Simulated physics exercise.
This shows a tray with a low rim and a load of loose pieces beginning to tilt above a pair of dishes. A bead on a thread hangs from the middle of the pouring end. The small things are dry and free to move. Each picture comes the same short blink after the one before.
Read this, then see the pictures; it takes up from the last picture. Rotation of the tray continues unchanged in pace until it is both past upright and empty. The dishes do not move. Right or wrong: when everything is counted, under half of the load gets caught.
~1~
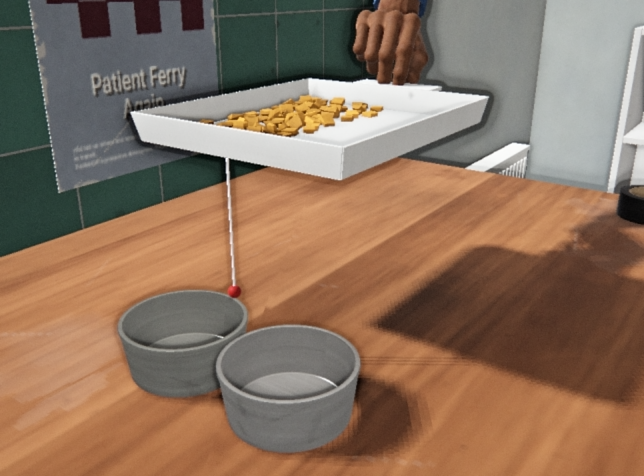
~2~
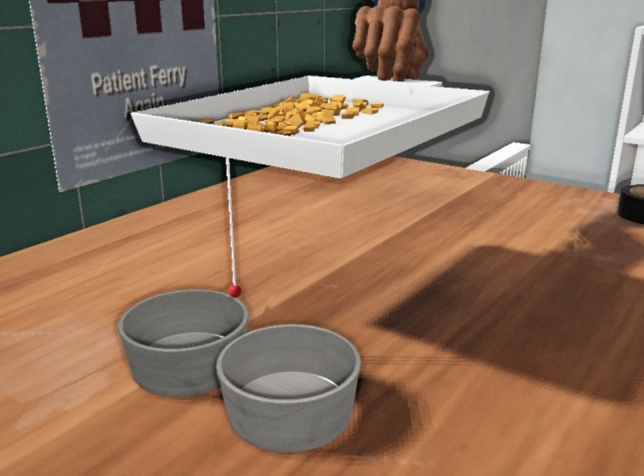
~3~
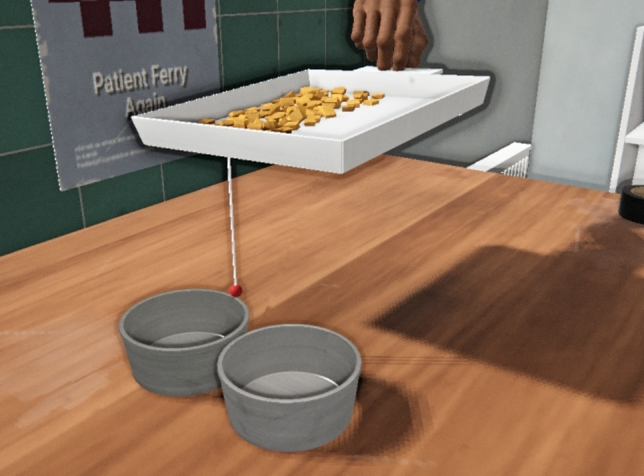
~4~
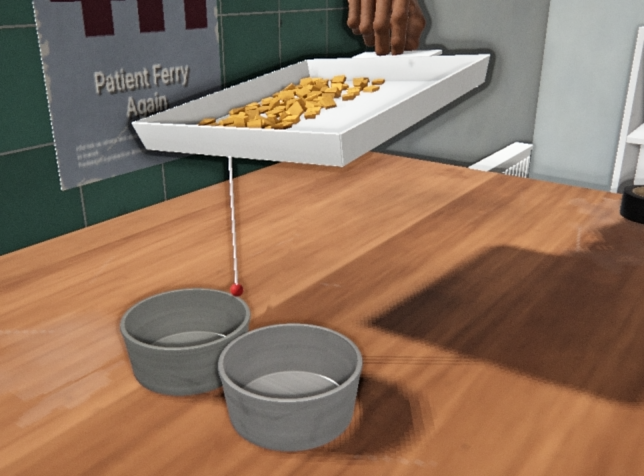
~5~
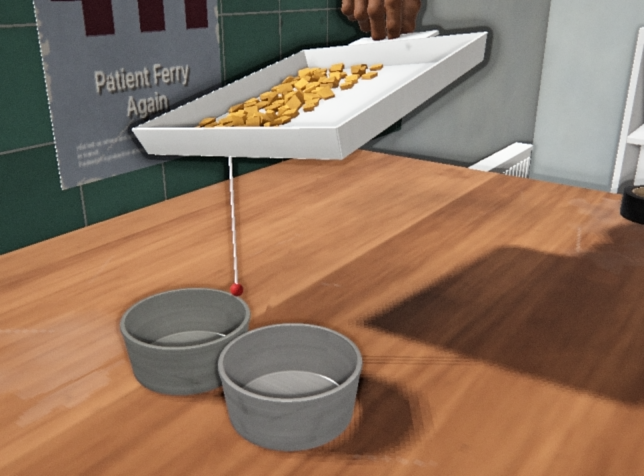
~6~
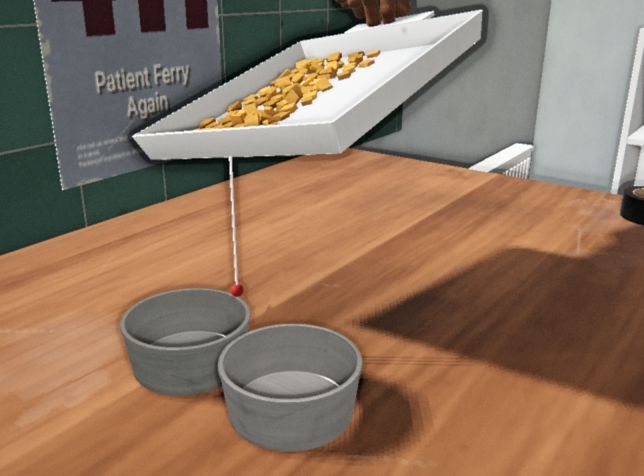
Right.
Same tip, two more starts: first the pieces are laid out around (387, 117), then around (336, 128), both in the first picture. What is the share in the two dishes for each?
First case: Close to 0 %; second case: Close to 20 %.
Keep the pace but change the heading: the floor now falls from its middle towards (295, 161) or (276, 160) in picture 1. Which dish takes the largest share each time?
Record: Try 1, the dish at the right; try 2, the dish at the right.
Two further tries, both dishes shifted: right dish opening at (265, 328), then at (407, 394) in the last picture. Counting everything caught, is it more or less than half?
Well, it comes to a greater portion at first and a lesser portion after that.
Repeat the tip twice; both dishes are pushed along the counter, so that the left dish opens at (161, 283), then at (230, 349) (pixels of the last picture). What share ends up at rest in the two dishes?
In the first position around 100 percent, in the second around 0 percent.
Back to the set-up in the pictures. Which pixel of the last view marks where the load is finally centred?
Around (163, 323), give or take.
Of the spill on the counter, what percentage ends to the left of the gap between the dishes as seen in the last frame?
That would be roughly 100 per cent.
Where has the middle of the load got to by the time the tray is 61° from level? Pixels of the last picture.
Somewhere about (212, 114).
Just after the last frame, tray tipped steeply; every one on the tray.
A moment on, tray tipped right over; the larger part on the tray; about a tenth outside both; about a tenth in the air.
Further on, tray tipped past a quarter turn; about a tenth in the left dish; almost all outside both.
When it is over, tray tipped past a quarter turn; not one in the right dish; about a tenth in the left dish; almost all outside both.
